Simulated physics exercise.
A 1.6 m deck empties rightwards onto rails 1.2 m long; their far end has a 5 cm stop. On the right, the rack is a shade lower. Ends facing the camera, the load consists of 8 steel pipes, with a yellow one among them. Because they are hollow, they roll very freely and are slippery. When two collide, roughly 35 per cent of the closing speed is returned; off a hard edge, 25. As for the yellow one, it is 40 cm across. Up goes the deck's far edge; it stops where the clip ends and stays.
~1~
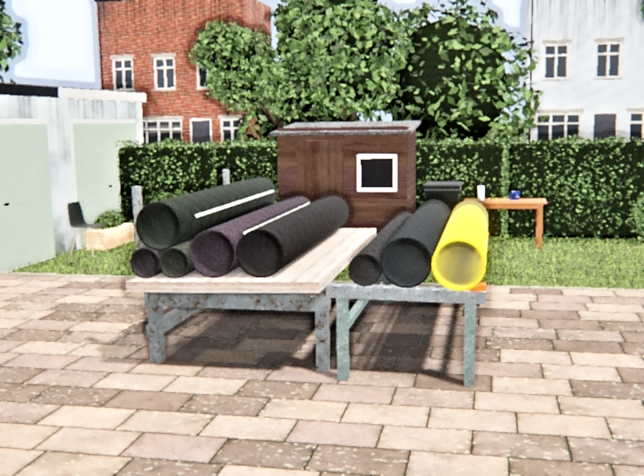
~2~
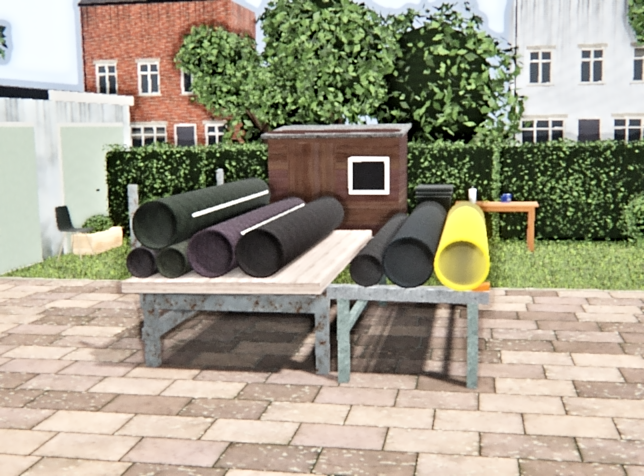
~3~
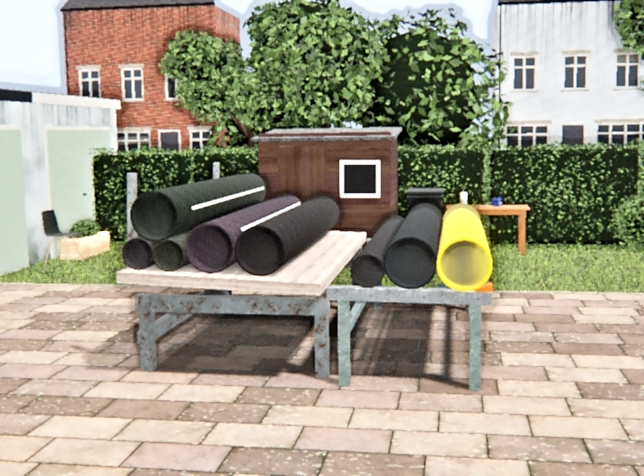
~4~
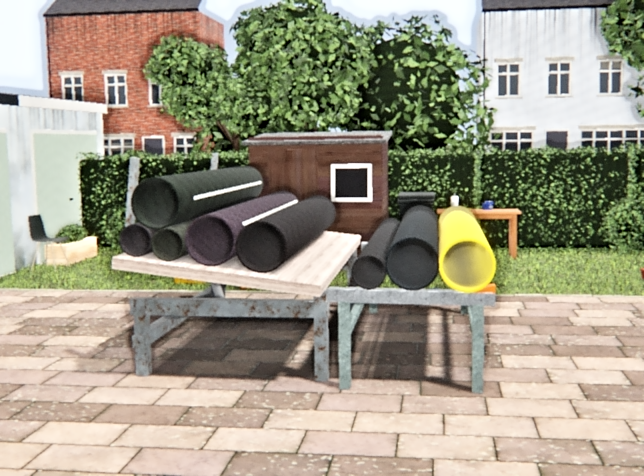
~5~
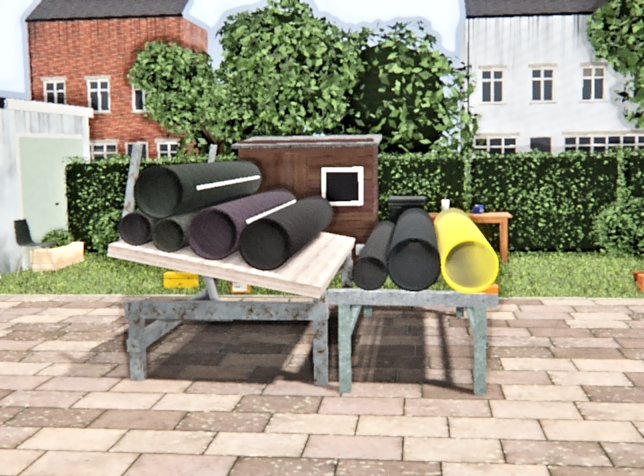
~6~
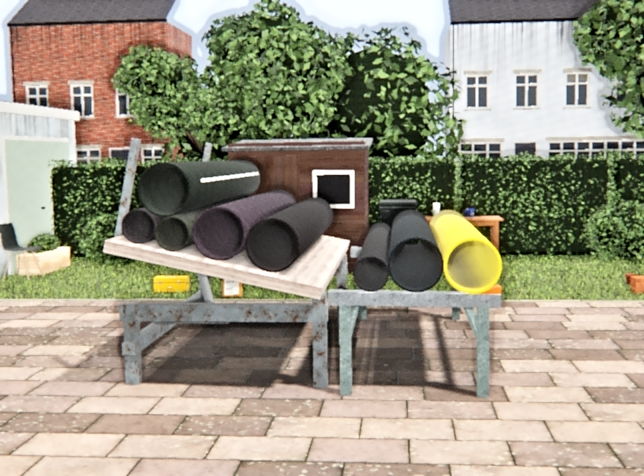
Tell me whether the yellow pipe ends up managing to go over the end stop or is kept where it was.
It is kept where it was.
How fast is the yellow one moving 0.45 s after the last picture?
Speed: Around 0.0 m/s.
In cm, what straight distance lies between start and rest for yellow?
For yellow, the shift is 10.
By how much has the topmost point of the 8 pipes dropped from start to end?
Drop: Approx. 0 centimetres.
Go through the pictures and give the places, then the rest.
Yellow (459, 265); deck tilted 1° back; stop top at (484, 286), in the first frame.
Yellow (462, 264); deck tilted 1° back, in the second frame.
Yellow (465, 265); deck tilted 2° to the rack, in the third frame.
Yellow (467, 265); deck tilted 7° to the rack, in the fourth frame.
Yellow (470, 266); deck tilted 11° to the rack, in the fifth frame.
Yellow (473, 266); deck tilted 12° to the rack, in the sixth frame.
Another 0.4 s on from the last picture, yellow is on the rack, 20 cm from the rack's far end; 0 past the stop so far.
Another 0.9 s on from the last picture, yellow is on the rack, 15 cm from the rack's far end, rolling right; 0 past the stop so far.
Another 1.4 s on from the last picture, still the same for yellow; 0 past the stop so far.
In the end (1.9 s after the last picture), yellow is on the rack, 15 cm from the rack's far end; 0 past the stop so far.
